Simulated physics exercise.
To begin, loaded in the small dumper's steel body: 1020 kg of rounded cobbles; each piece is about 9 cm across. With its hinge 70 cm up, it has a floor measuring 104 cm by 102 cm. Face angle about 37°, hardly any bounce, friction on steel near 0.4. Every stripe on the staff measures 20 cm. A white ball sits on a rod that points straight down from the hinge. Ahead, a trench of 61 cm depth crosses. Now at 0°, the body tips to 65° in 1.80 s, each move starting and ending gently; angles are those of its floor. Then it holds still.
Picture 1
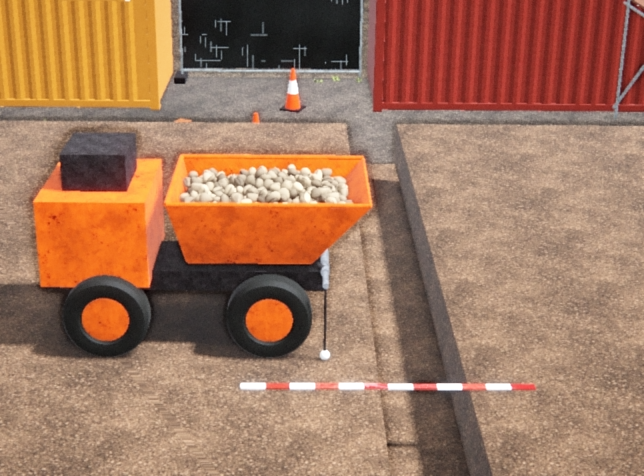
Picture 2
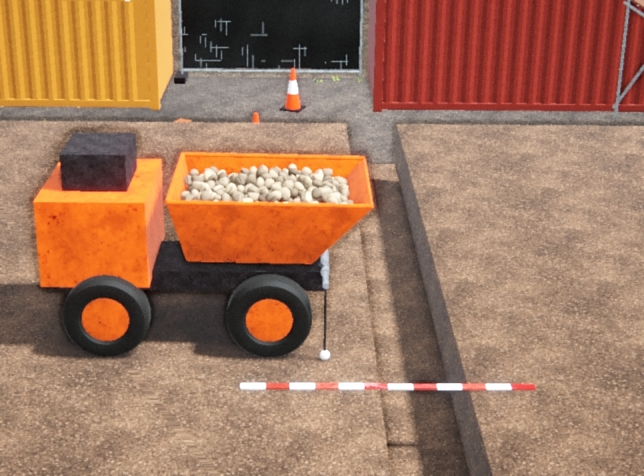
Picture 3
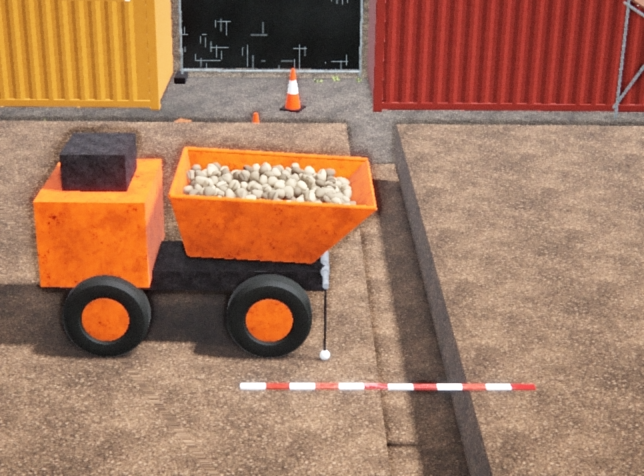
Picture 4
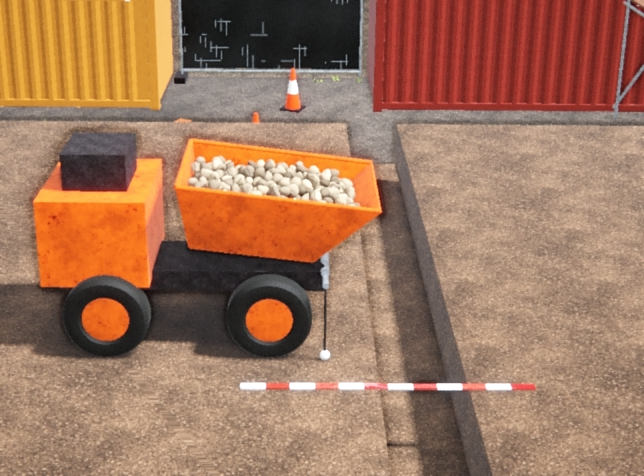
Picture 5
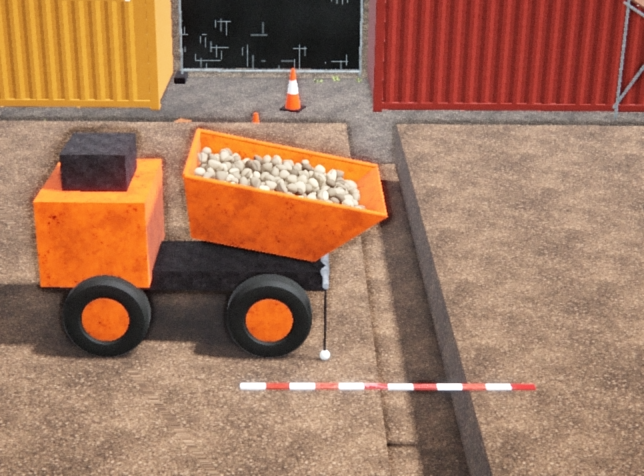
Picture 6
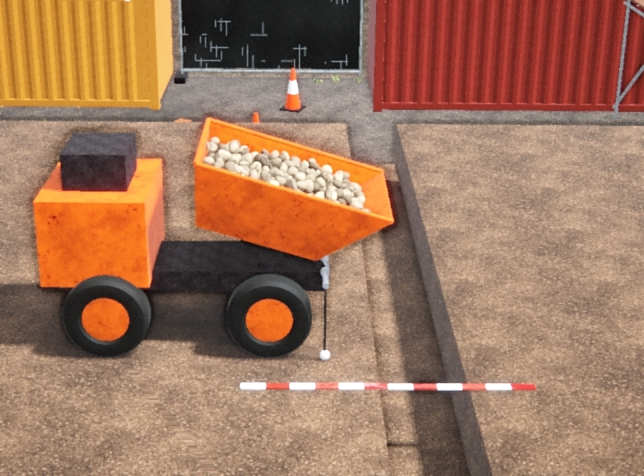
In a dirt yard, an orange dumper's stone-filled body tilts gradually down toward the right.
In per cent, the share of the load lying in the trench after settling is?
Near 55 per cent of it.
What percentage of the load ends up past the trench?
Share of load: Approx. 45 %.
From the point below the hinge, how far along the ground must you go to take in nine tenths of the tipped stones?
Around 200 centimetres.
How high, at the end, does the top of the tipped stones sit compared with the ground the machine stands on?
It finishes some 28 cm up from that ground.
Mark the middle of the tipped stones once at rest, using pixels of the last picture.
The middle should be near (444, 356).
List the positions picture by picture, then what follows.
In the first picture, the body is at 0°, its lip at (371, 206); the top of the load is at (250, 179).
The second picture shows lip at (372, 207), floor tilted 1°, highest stones at (251, 178).
In the third picture, the body is at 3°, its lip at (376, 209); the top of the load is at (231, 175).
The fourth picture shows lip at (380, 212), floor tilted 7°, highest stones at (222, 169).
The fifth picture shows lip at (386, 216), floor tilted 11°, highest stones at (224, 160).
The sixth picture shows lip at (393, 222), floor tilted 17°, highest stones at (229, 151).
A little later the floor is at 55°; 100 % in the body; the foremost stones are at (405, 238).
Then the floor is at 65°; 76 % in the body, 14 % in the trench, 10 % past the trench; the foremost stones are at (493, 328).
Later still the floor is at 65°; 47 % in the body, 20 % in the trench, 33 % past the trench; the foremost stones are at (572, 330).
In the end the floor is at 65°; 0 % in the body, 56 % in the trench, 44 % past the trench; the foremost stones are past the picture's edge.
